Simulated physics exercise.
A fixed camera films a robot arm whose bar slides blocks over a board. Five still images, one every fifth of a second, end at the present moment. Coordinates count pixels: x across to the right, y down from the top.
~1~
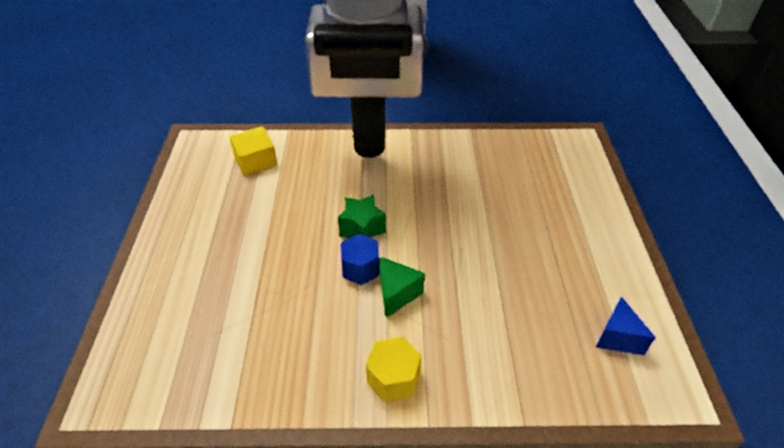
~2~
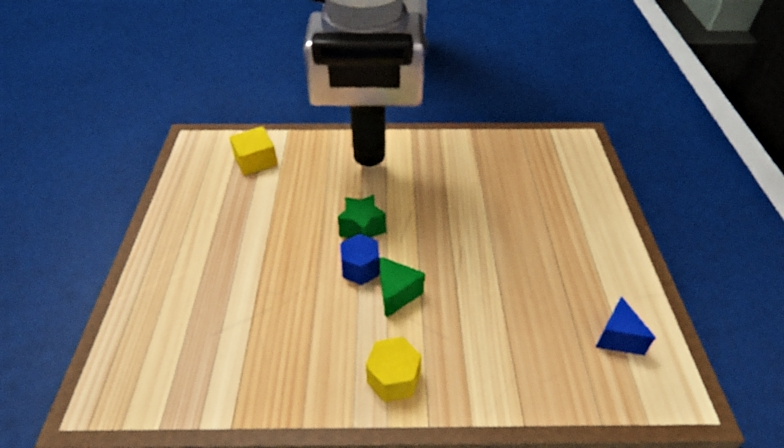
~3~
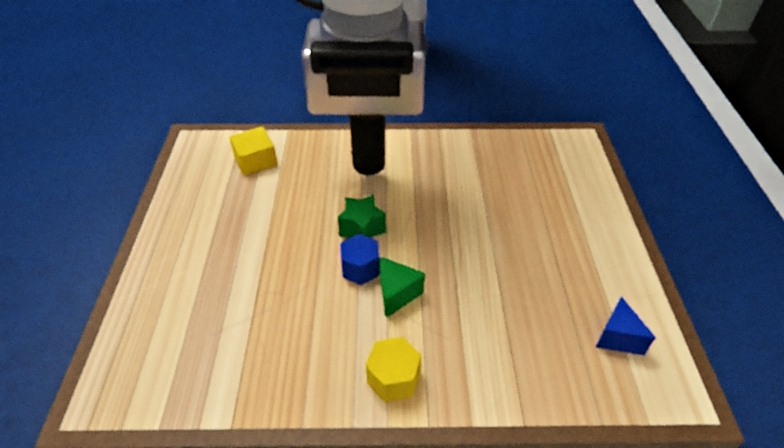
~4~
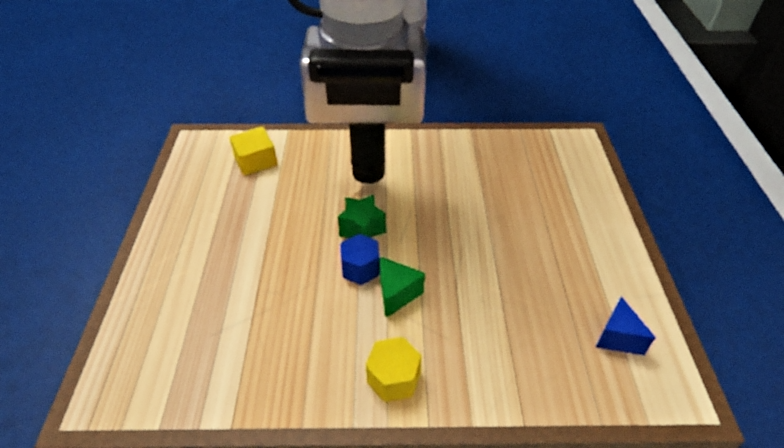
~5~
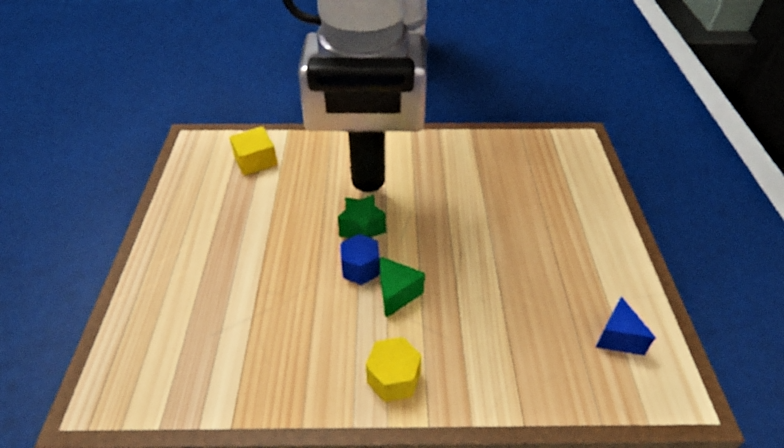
On a wooden board, a black bar moves slightly down toward the still green star.
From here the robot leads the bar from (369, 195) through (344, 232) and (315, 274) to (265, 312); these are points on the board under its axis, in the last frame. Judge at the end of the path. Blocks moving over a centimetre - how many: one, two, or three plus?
I count two.
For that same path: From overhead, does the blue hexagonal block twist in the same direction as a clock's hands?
Final answer: No.
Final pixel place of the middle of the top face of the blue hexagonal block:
Its top middle will sit at (367, 293).
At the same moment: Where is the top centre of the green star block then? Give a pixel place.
The centre of its top will be at (345, 266).
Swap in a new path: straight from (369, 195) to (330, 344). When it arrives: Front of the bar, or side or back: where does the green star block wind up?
I think the bar keeps pushing the green star block along right to the end.
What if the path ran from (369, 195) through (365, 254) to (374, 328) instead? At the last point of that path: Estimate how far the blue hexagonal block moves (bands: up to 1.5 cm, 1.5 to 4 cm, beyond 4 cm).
It falls in the over 4 cm band.
On the path given first. One third of the way, bar (343, 219); blue hexagonal block (357, 264); green star block (360, 235), turned 25° anticlockwise.
Two thirds of the way, bar (312, 262); blue hexagonal block (367, 293), turned 20° anticlockwise; green star block (347, 265), turned 65° anticlockwise.
At the end, bar (261, 300); blue hexagonal block (367, 293), turned 25° anticlockwise; green star block (345, 266), turned 70° anticlockwise; green triangular block in place.
